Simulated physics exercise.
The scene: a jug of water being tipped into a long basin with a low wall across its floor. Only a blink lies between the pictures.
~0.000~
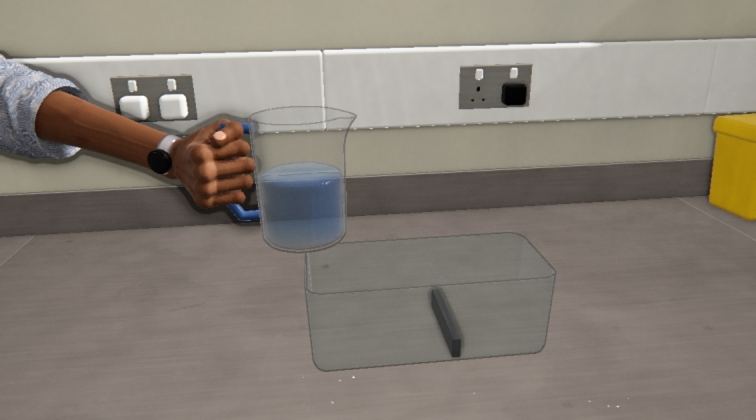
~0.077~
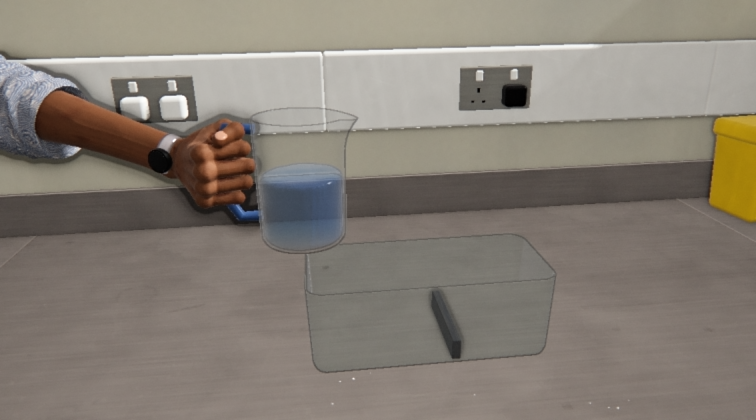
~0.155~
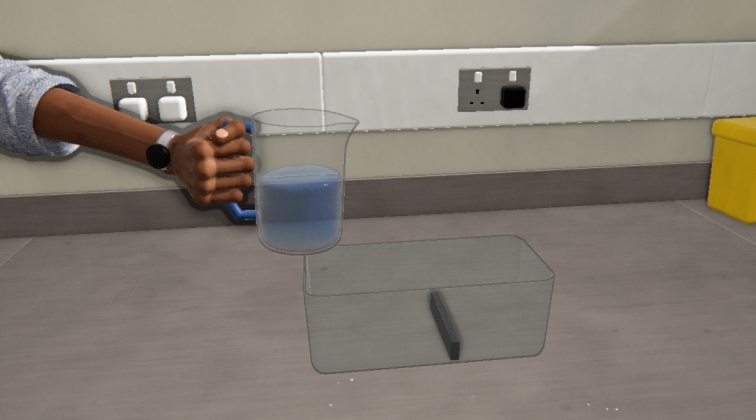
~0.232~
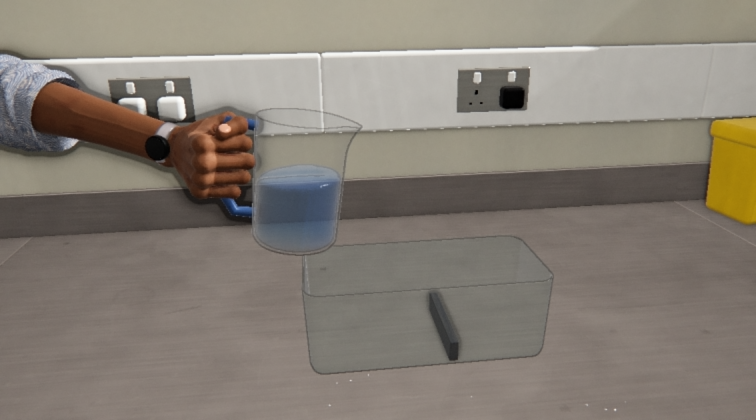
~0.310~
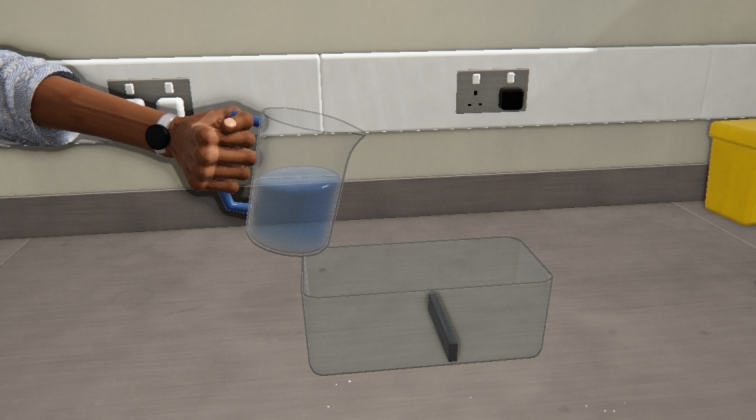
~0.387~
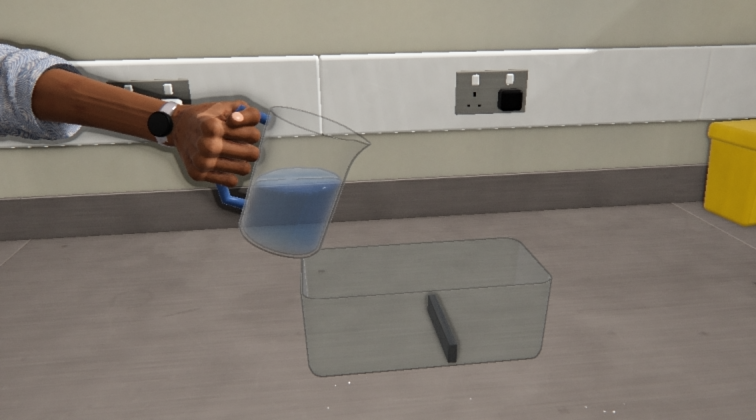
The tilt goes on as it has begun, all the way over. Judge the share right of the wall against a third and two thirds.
In the end less than a third is right of the wall.
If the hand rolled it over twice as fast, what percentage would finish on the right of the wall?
Close to 15 per cent.
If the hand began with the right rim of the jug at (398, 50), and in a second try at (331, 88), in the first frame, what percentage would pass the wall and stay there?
Near 70 % and 15 %.
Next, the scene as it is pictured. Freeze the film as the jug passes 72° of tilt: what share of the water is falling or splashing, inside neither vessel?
Roughly 5 in a hundred.
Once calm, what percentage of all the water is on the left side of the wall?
Some 80 per cent.
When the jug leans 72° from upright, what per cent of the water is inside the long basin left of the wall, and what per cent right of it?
Left: 0 %. Right: 0 %.
A moment on, the jug is tipped part way and 97 per cent is still to pour, 0 is left of the wall and 0 right of it.
Next, the jug is tipped right over and 42 per cent is still to pour, 41 is left of the wall and 1 right of it.
Then the jug is tipped right over and 4 per cent is still to pour, 84 is left of the wall and 6 right of it.
Later the jug is tipped right over and 0 per cent is still to pour, 81 is left of the wall and 16 right of it.
Finally, 81 per cent lies left of the wall, 16 right of it and 3 outside.
